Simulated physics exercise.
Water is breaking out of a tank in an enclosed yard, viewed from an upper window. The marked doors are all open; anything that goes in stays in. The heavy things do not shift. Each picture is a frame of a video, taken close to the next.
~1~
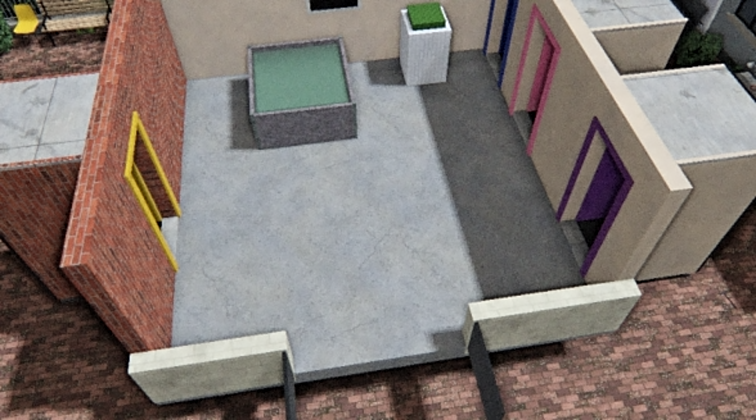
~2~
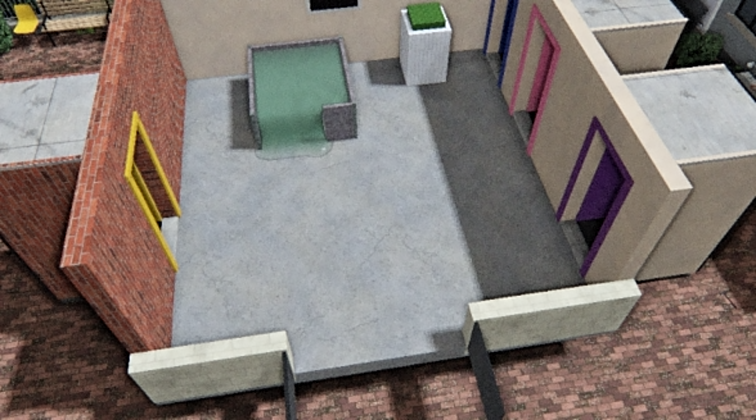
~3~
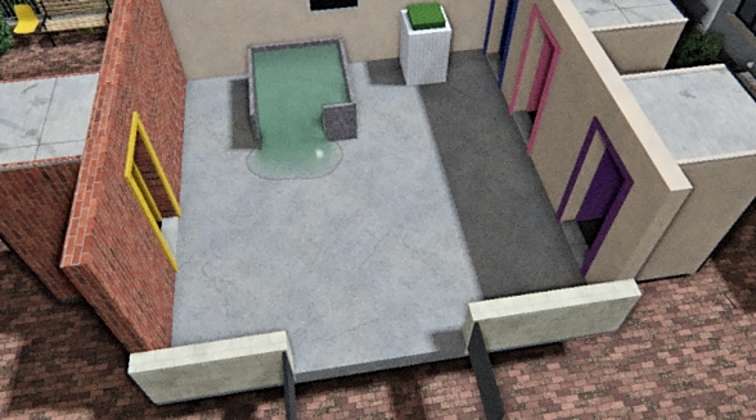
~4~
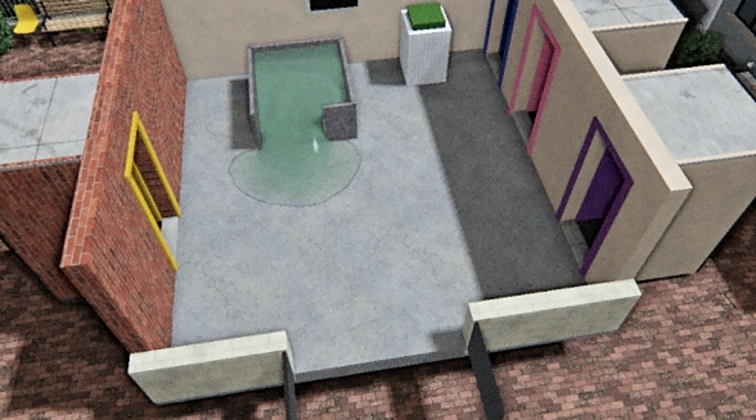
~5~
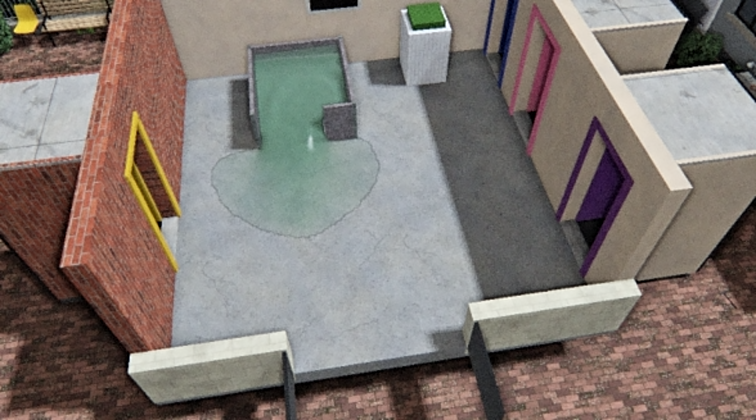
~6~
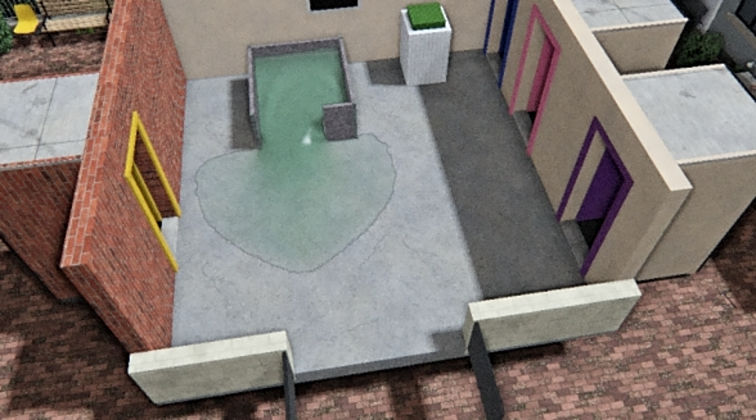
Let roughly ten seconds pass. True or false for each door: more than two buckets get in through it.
The pink door: False; the blue door: False; the yellow door: True; the purple door: True.
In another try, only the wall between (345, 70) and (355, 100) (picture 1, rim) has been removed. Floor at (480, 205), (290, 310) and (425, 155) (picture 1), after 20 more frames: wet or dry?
Sequence: Wetted / spared / wetted.
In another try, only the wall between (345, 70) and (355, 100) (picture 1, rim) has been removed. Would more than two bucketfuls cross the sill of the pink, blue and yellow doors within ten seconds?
I reckon the pink door gets too much, the blue door gets too much too, and the yellow door keeps within bounds.
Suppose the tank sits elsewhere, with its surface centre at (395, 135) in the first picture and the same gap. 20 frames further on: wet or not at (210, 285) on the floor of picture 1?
Submerged.
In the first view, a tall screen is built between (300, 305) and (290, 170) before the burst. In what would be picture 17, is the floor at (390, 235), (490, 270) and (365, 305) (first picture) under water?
Taking the three spots in turn, they are inundated, inundated and inundated.
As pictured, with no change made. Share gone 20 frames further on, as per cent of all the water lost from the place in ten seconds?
It comes to around 50 per cent.
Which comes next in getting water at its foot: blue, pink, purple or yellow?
Clearly the door marked yellow.
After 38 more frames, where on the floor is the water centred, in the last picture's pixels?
I reckon somewhere around (330, 224).
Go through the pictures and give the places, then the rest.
In the first frame, the open tank at (300, 77) is whole and still.
In the second frame, the front is at (262, 155), out from the gap at (293, 134).
In the third frame, water pours out at (293, 135) and has run to (324, 171).
In the fourth frame, water pours out at (293, 135) and has run to (313, 201).
In the fifth frame, the front is at (309, 232), out from the gap at (293, 135).
In the sixth frame, water pours out at (293, 135) and has run to (297, 267).
A moment on, water covers 40 % of the floor; the pink door not reached, the blue door not reached, the yellow door wet at the sill, nothing in, the purple door not reached.
Next, water covers 50 % of the floor; the pink door not reached, the blue door not reached, the yellow door over two buckets in, the purple door not reached.
Then, water covers 50 % of the floor; the pink door not reached, the blue door not reached, the yellow door over two buckets in, the purple door not reached.
Later, water covers 55 % of the floor; the pink door wet at the sill, nothing in, the blue door not reached, the yellow door far over two buckets in, the purple door wet at the sill, nothing in.
In the end, water covers 85 % of the floor; the pink door wet at the sill, nothing in, the blue door wet at the sill, nothing in, the yellow door far over two buckets in, the purple door over two buckets in.
